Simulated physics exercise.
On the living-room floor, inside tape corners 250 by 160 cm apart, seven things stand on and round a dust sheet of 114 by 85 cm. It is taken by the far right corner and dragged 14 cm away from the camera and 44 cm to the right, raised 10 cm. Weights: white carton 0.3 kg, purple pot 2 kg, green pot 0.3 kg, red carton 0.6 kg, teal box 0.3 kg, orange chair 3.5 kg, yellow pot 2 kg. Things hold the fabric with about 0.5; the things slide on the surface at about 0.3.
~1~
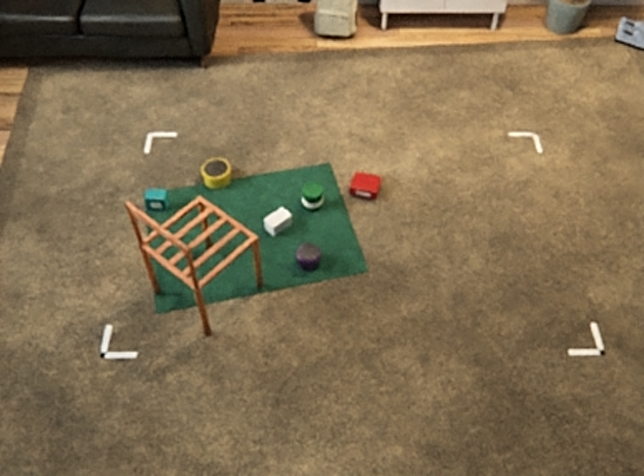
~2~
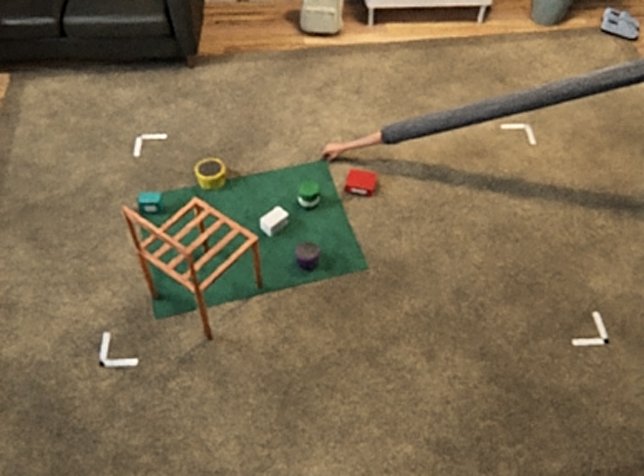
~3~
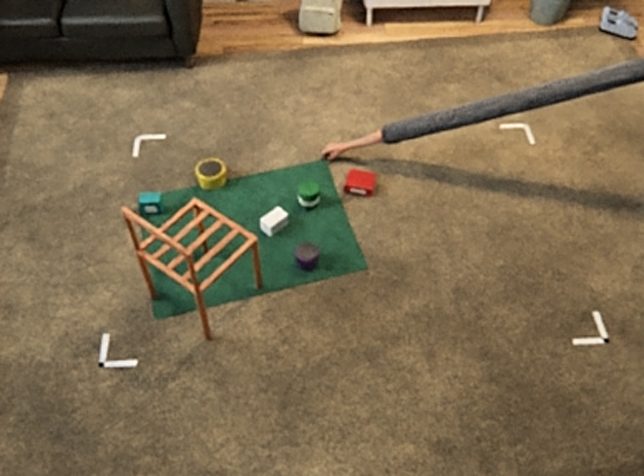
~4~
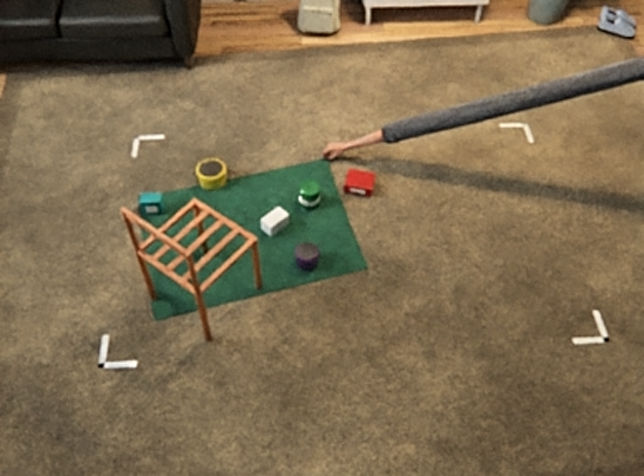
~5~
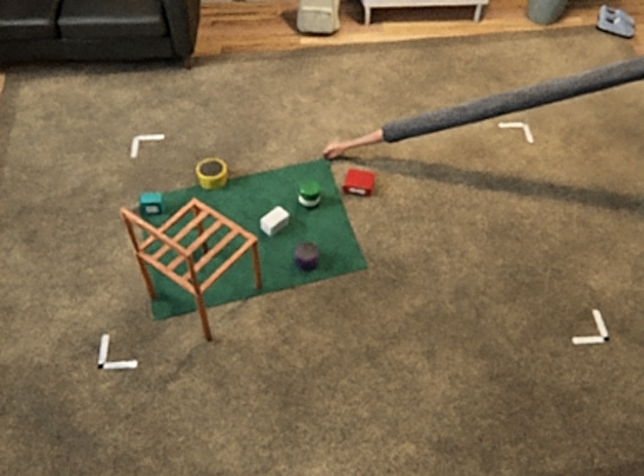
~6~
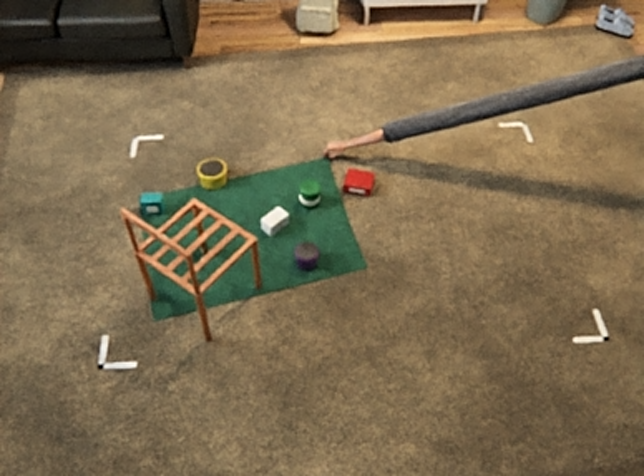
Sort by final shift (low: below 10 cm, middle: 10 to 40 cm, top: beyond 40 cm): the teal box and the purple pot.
In order: The teal box reaches the top band; the purple pot shifts a middling way.
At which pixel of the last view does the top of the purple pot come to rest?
Near (349, 220).
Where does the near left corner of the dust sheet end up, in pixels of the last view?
Around (202, 264).
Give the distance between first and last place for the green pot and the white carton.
Green pot 40 cm, white carton 40 cm.
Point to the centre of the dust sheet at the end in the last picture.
Near (303, 194).
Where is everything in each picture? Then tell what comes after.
The first frame shows shows, purple pot (309, 252); dust sheet corners (330, 162) (369, 272).
The second frame shows shows, dust sheet corners (369, 269); grip (326, 159).
The third frame shows shows, dust sheet corners (369, 269); grip (326, 159).
The fourth frame shows shows, dust sheet corners (369, 269); grip (327, 158).
The fifth frame shows shows, dust sheet corners (368, 268); grip (327, 158).
The sixth frame shows shows, purple pot (307, 251); dust sheet corners (368, 268); grip (327, 157).
Next, middle of the dust sheet at (261, 221); teal box 17 cm off its start, purple pot 6 cm off its start, yellow pot 17 cm off its start.
Then, middle of the dust sheet at (277, 209); teal box 31 cm off its start, purple pot 15 cm off its start, yellow pot 30 cm off its start.
After that, middle of the dust sheet at (294, 199); teal box 47 cm off its start at (214, 159), purple pot 27 cm off its start at (342, 222), yellow pot 45 cm off its start at (274, 143).
Later, middle of the dust sheet at (303, 194); teal box 54 cm off its start, purple pot 31 cm off its start, yellow pot 50 cm off its start.
At the end, middle of the dust sheet at (303, 194); teal box 54 cm off its start at (222, 152), purple pot 31 cm off its start at (349, 220), yellow pot 50 cm off its start at (282, 138), white carton 42 cm off its start at (333, 185).
